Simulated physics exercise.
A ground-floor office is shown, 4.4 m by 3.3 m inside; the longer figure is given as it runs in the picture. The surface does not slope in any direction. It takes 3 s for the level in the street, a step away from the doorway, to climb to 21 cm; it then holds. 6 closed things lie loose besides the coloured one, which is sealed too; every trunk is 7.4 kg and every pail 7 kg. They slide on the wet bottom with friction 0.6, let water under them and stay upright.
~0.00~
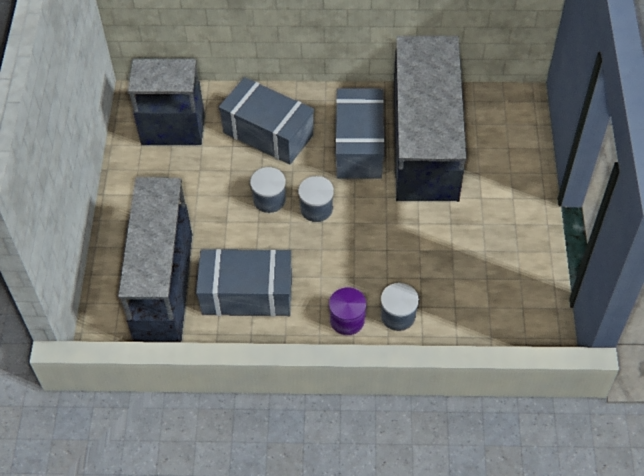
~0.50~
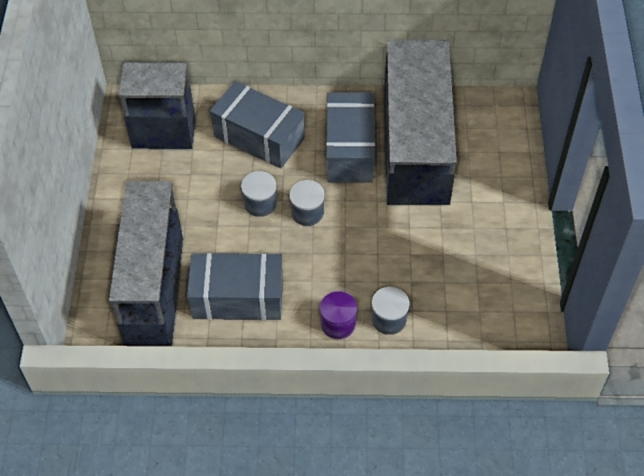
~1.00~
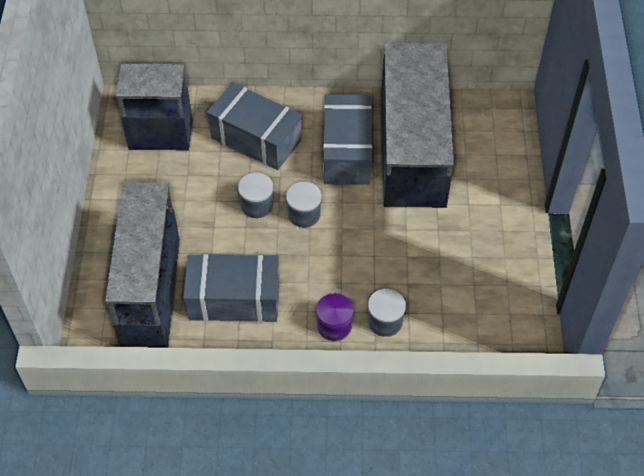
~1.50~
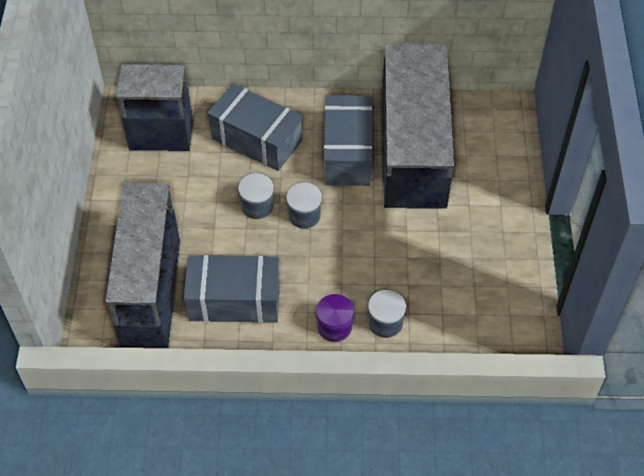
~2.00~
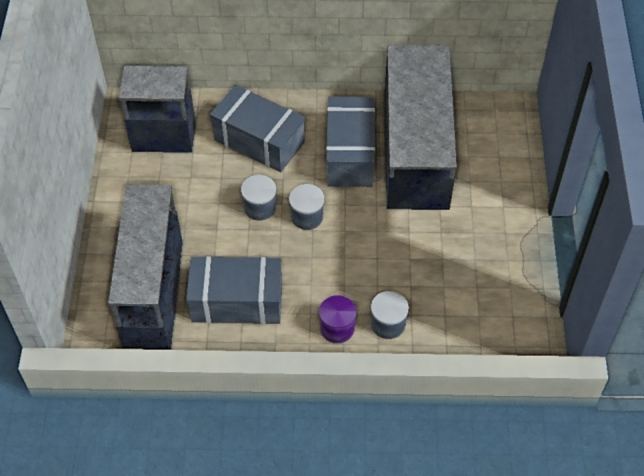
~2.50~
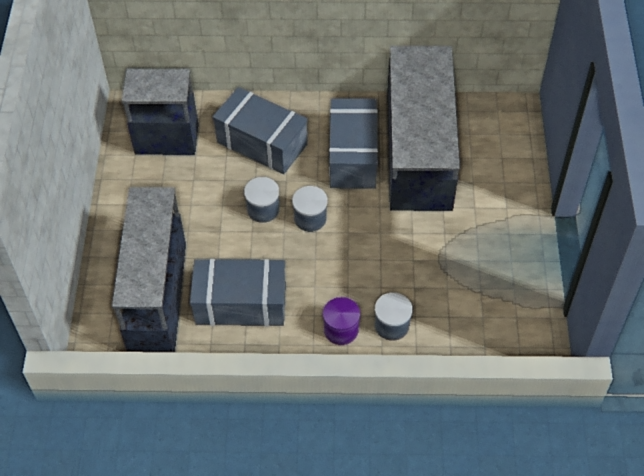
Water covering the paving outside, then spreading in through the right-hand doorway across the tiled floor, while trunks and pails stay still.
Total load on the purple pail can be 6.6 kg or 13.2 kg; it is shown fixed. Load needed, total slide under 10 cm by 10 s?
Larger only.
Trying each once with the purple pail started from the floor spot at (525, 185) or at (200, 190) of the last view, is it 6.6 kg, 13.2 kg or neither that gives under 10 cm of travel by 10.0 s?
Log: Try 1 the heavier pick is required; try 2 the heavier pick is required.
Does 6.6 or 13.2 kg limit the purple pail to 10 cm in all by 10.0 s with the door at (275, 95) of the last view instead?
Lab note: Upper mass required.
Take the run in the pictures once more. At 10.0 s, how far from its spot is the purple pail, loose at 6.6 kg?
It would be some 5 cm from its spot.
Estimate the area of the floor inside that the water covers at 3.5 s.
Around 4.0 m2 of it.
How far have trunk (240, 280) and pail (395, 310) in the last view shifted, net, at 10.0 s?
First 10 cm, then 10 cm.
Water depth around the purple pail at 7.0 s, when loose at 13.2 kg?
Close to 7 cm deep.
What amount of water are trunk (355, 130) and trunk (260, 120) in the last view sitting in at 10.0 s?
I'd put it at 4 cm and 7 cm respectively.
After 3.5 s the purple pail would be 0 cm from its start with 6.6 kg and 0 cm from its start with 13.2 kg; 0 cm of water round it then.
After 4.5 s the purple pail would be 0 cm from its start with 6.6 kg and 0 cm from its start with 13.2 kg; 4 cm of water round it then.
After 7.0 s the purple pail would be 0 cm from its start with 6.6 kg and 0 cm from its start with 13.2 kg; 7 cm of water round it then.
After 10.0 s the purple pail would be 3 cm from its start with 6.6 kg and 0 cm from its start with 13.2 kg; 11 cm of water round it then.
